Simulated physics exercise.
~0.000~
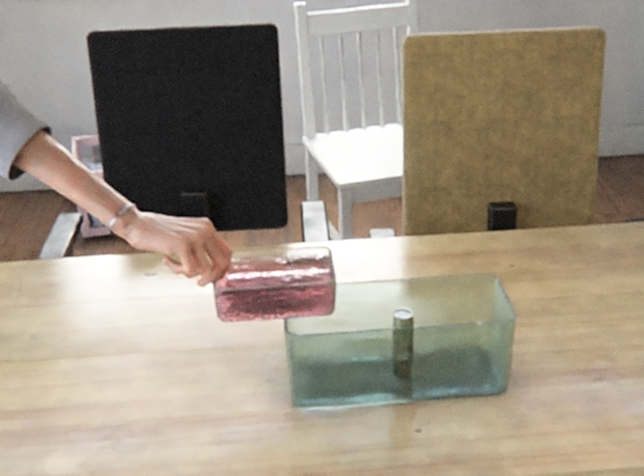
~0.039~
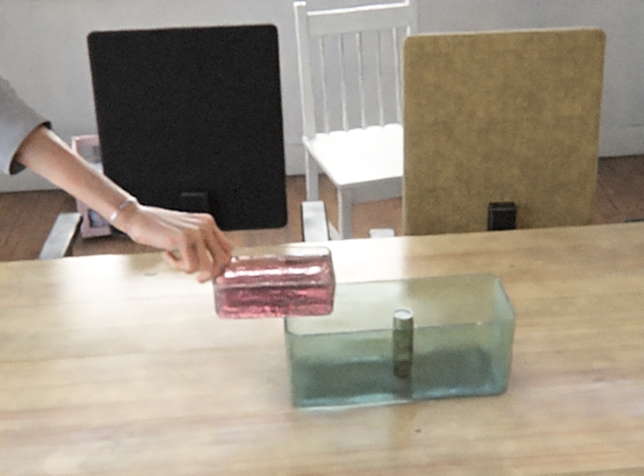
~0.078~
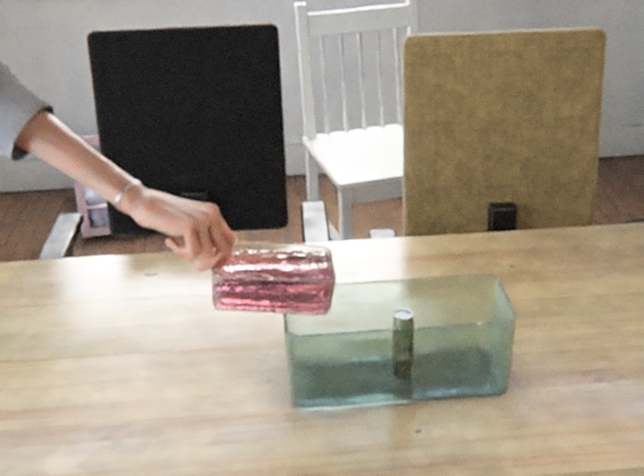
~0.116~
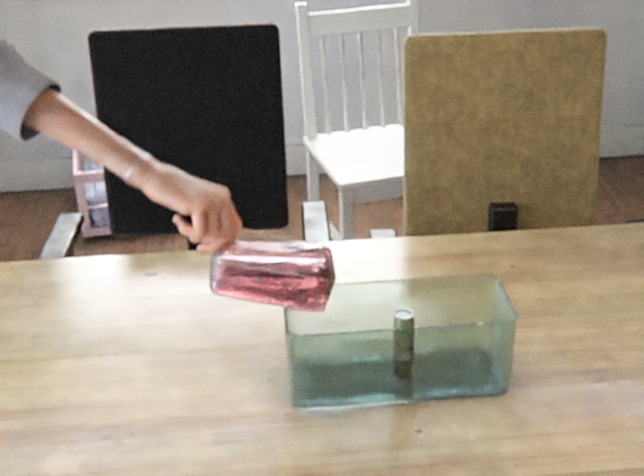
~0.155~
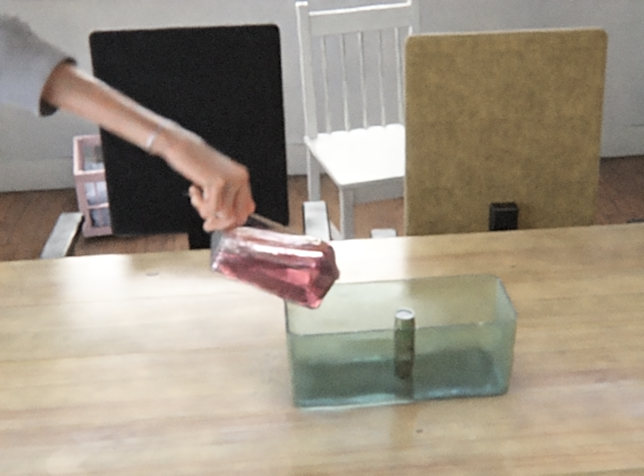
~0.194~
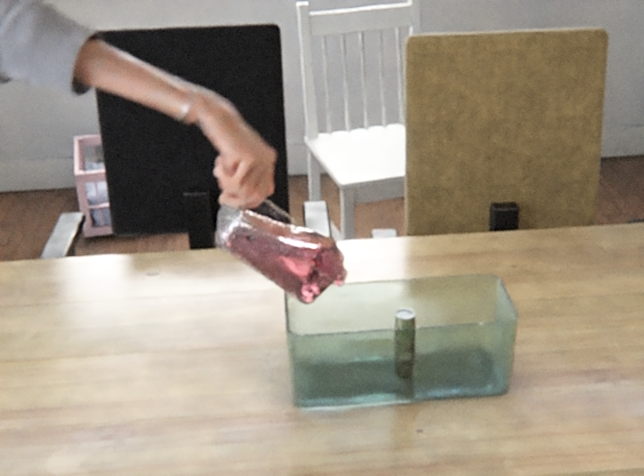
A hand tilts a clear box of pink liquid rightward over a greenish basin's left edge.
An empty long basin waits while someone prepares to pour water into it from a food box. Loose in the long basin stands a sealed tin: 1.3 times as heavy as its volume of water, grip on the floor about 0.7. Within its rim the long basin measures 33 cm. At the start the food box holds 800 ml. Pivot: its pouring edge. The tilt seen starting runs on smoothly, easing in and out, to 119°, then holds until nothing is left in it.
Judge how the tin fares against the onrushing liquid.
It's still up.
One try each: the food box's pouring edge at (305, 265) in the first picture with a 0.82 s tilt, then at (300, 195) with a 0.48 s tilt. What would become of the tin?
Trial 1 - tin tips; trial 2 - tin stays standing.
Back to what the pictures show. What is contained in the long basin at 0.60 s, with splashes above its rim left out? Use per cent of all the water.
94 per cent or thereabouts.
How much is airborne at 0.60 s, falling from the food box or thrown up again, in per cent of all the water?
About 3 per cent.
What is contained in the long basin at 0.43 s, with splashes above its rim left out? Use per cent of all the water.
Around 30%.
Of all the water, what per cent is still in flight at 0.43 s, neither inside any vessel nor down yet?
Some 58 % is the figure.
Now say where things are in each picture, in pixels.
It leans 0°; its right rim is at (333, 265); the water meets the walls at (216, 275) and (331, 267); the long basin's rim runs from (284, 312) to (506, 297); the tin's top is at (403, 316), in the first frame.
It leans 2°; its right rim is at (333, 265); the water meets the walls at (215, 273) and (331, 266), in the second frame.
It leans 8°; its right rim is at (333, 265); the water meets the walls at (215, 267) and (331, 262), in the third frame.
It leans 16°; its right rim is at (333, 265); the water meets the walls at (215, 256) and (333, 260); 1 per cent is over the edge, in the fourth frame.
It leans 28°; its right rim is at (333, 265); the water meets the walls at (218, 237) and (323, 254); 5 per cent is over the edge, in the fifth frame.
It leans 42°; its right rim is at (333, 265); the water meets the walls at (223, 216) and (311, 242); 10 per cent is over the edge, in the sixth frame.
Then, 0.43 s in, the tilt is 116° and 12 per cent is still to pour; the tin stands where it began.
Then, 0.60 s in, the tilt is 119° and 0 per cent is still to pour; the tin stands where it began.
Then, 0.78 s in, the tilt is 119° and 0 per cent is still to pour; the tin stands where it began.
Then, 0.98 s in, the tilt is 119° and 0 per cent is still to pour; the tin stands where it began.
Finally, the tin stands where it began.
